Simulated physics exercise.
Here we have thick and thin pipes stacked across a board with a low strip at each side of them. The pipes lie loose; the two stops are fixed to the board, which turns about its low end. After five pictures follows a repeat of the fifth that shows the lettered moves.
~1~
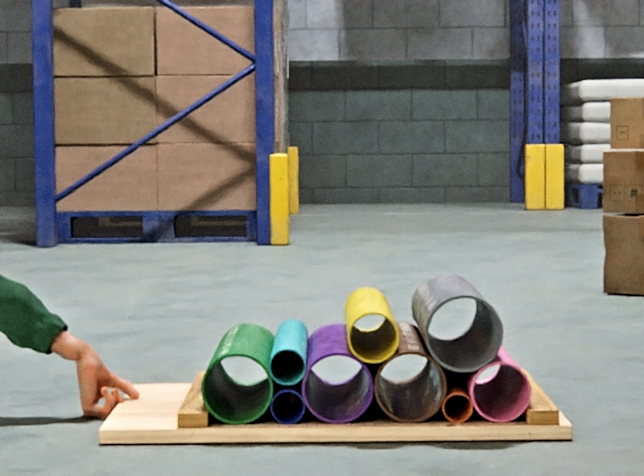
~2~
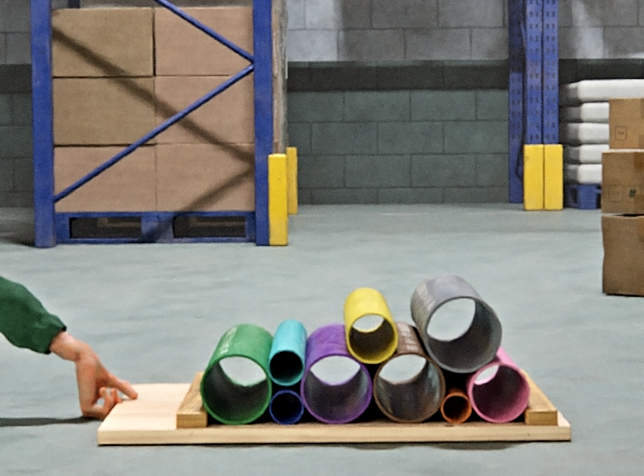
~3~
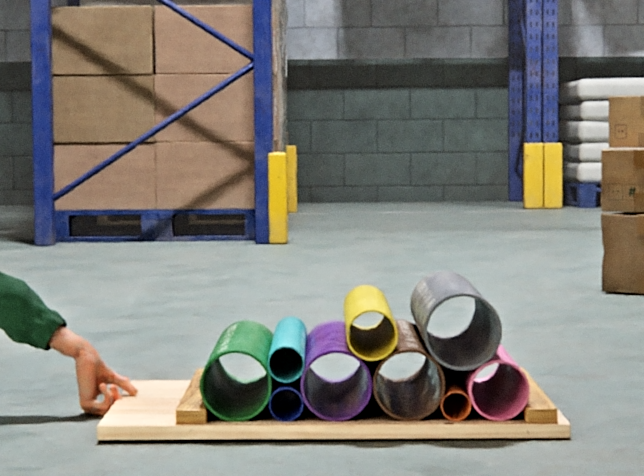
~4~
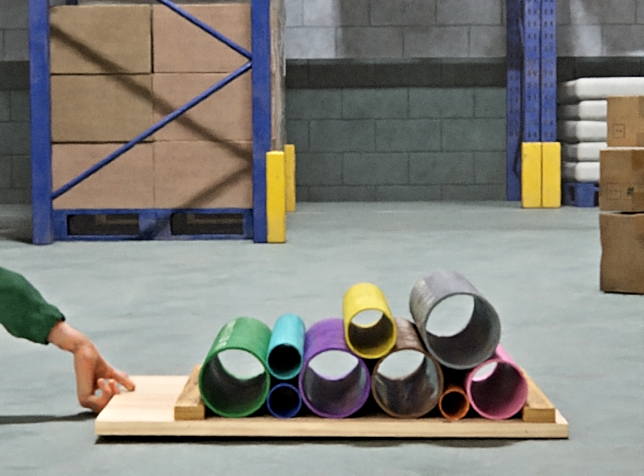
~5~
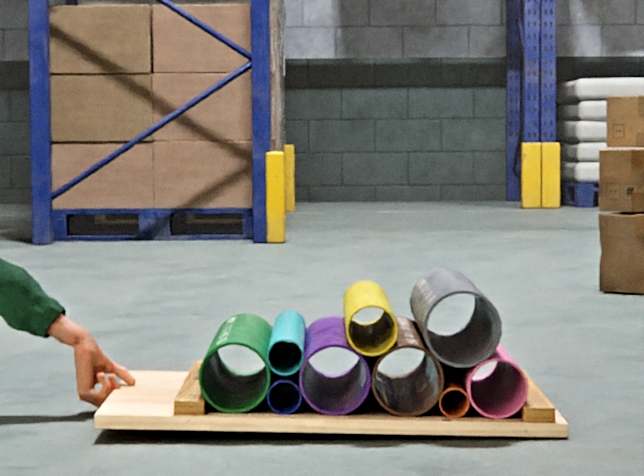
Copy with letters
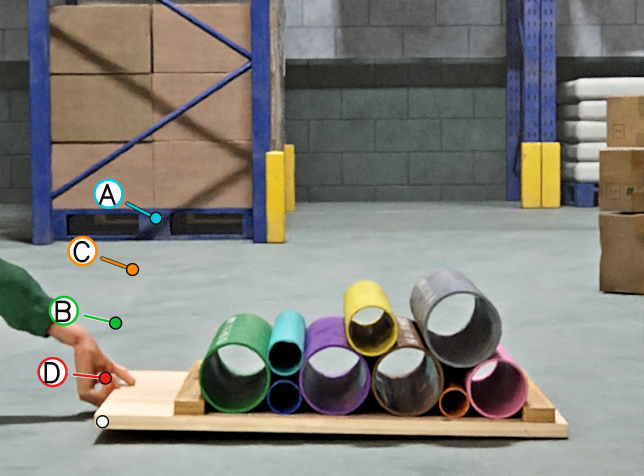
In a warehouse, fingers at the left slightly raising one end of a board carrying loosely stacked coloured pipes between wooden strips.
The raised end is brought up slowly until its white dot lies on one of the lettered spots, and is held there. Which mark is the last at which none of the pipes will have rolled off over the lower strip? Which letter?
Lift it to A and no more.
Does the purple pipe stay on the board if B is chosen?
The purple pipe: Yes.
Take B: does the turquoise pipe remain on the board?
The turquoise pipe: Yes.
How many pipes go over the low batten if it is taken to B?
It comes to none.
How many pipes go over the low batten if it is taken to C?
With C, none.
On the marked copy, A at (156, 218); B at (115, 323); C at (133, 270); D at (105, 378); the white dot at (103, 422).
Following A. Soon after the start, board at 16°.
Later, board at 28°.
In the end, board at 28°, none over the low batten.
As for the rest, B none over the low batten; C none over the low batten; D none over the low batten.
